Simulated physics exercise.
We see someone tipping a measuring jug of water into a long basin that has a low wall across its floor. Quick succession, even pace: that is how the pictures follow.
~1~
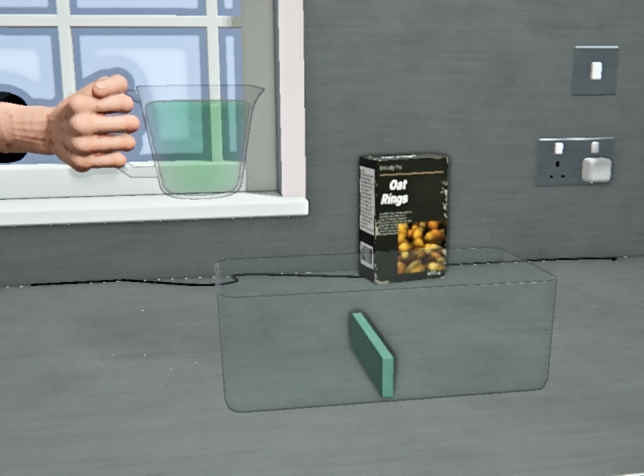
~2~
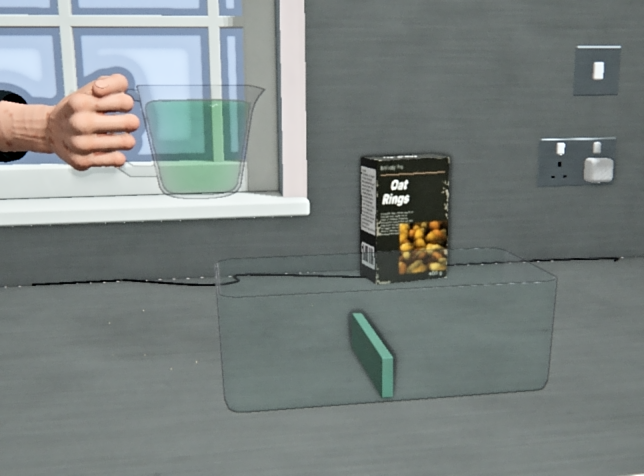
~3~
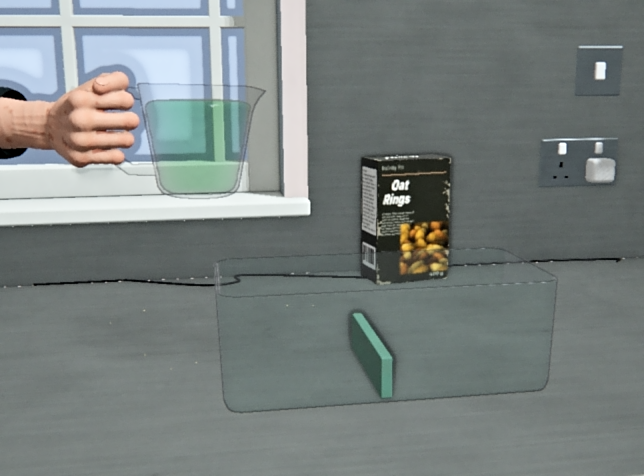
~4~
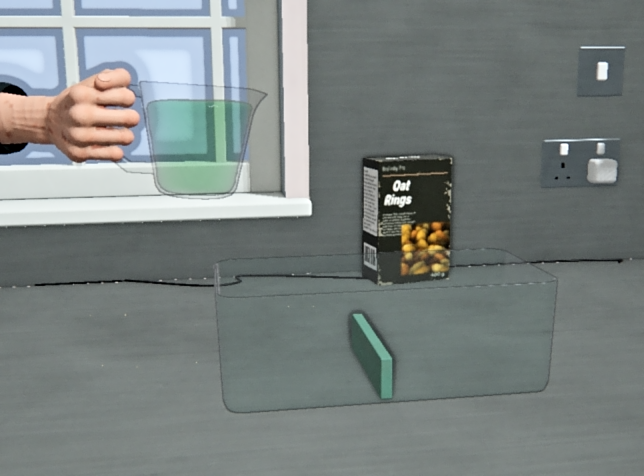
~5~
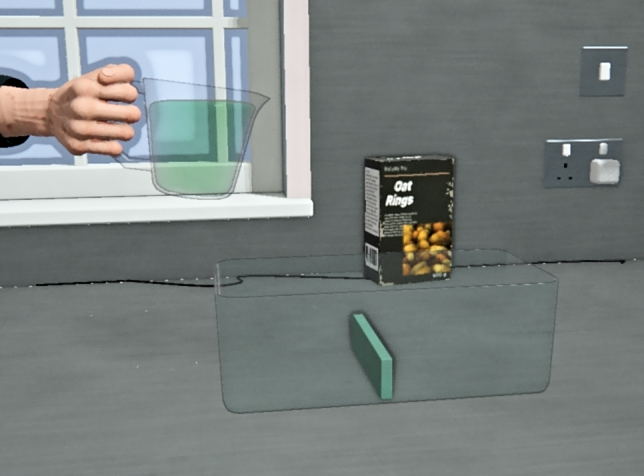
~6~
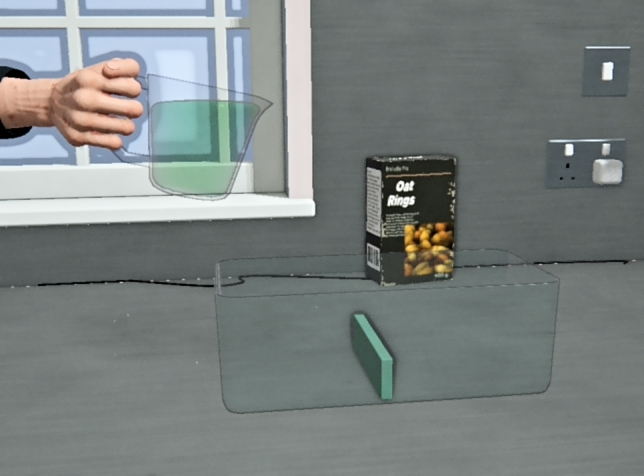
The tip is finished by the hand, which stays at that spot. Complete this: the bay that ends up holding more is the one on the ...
... left.
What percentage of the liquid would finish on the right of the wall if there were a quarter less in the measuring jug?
5 per cent.
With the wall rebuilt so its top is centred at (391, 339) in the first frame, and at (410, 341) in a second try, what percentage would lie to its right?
First try around 5 percent; second try around 10 percent.
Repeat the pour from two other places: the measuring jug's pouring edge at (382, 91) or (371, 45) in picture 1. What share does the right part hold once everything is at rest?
About 95 per cent, then about 95 per cent.
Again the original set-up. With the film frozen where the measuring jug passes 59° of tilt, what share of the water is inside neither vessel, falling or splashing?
About 20 per cent.
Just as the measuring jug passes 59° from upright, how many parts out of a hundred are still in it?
It still holds around 75 per cent there.
A moment on, the tilt is 59° and 74 per cent is still to pour, 7 is left of the wall and 0 right of it.
Next, the tilt is 89° and 22 per cent is still to pour, 58 is left of the wall and 1 right of it.
Then the tilt is 96° and 1 per cent is still to pour, 91 is left of the wall and 4 right of it.
Later the tilt is 96° and 0 per cent is still to pour, 93 is left of the wall and 5 right of it.
At rest 93 per cent lies left of the wall, 5 right of it and 2 outside.
